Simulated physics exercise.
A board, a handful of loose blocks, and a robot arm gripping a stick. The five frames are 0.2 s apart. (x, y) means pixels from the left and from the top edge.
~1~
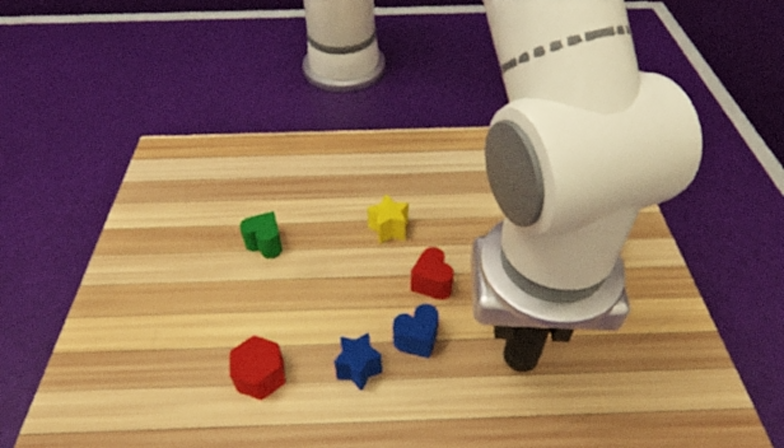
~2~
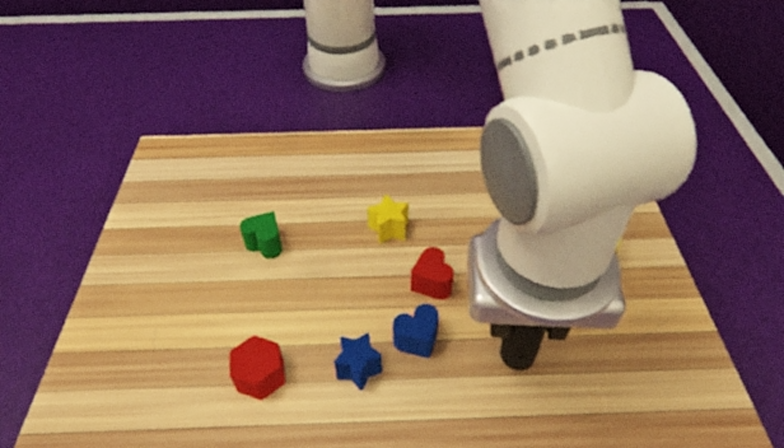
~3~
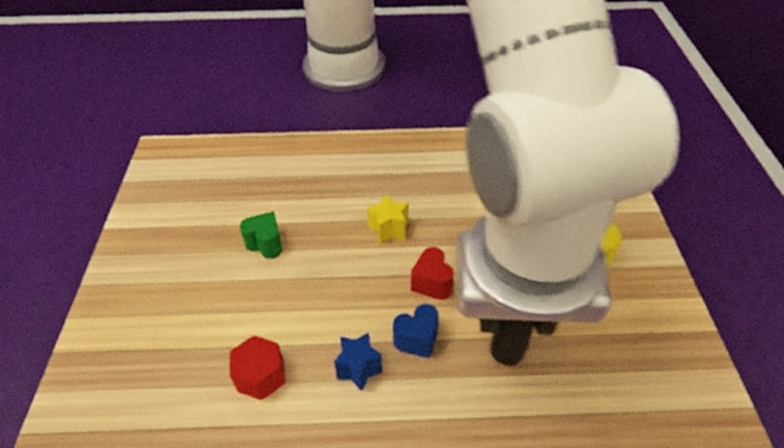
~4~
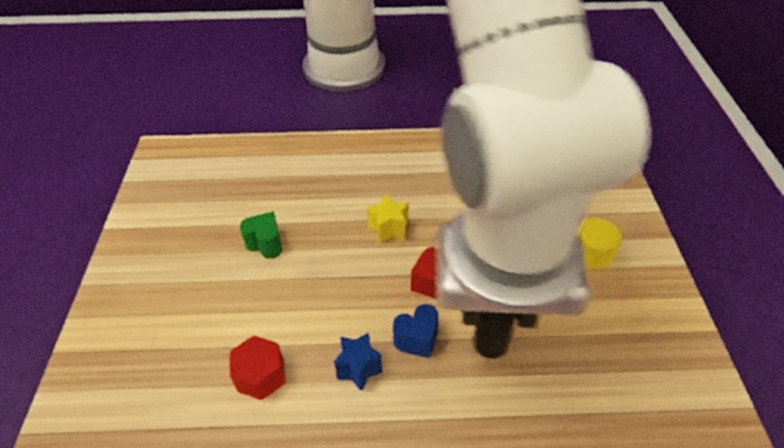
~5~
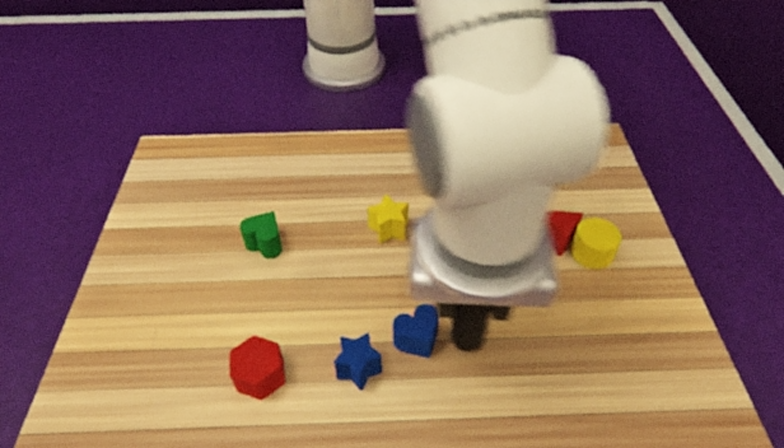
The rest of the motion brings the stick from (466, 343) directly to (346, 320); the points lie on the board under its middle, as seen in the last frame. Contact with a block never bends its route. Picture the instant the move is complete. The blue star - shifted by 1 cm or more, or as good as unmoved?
That block ends up displaced.
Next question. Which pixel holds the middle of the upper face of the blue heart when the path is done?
Its top middle is near (315, 324).
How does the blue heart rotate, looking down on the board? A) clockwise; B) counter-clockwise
My answer is option B.
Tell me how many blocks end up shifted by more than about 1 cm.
Here I'd predict two blocks moving more than 1 cm.
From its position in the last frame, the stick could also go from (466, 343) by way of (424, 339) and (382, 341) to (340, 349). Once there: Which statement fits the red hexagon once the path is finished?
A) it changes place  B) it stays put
B - it stays put.
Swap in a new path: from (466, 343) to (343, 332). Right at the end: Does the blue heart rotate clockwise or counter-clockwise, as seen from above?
Short answer: Counterclockwise.
What follows on the original path. One third of the way, stick (424, 329); blue heart (390, 322), turned 25° anticlockwise.
Two thirds of the way, stick (383, 322); blue star (343, 357), turned 60° anticlockwise; blue heart (349, 320), turned 45° anticlockwise.
At the end, stick (345, 314); blue star (339, 358), turned 80° anticlockwise; blue heart (315, 324), turned 75° anticlockwise; red heart still.
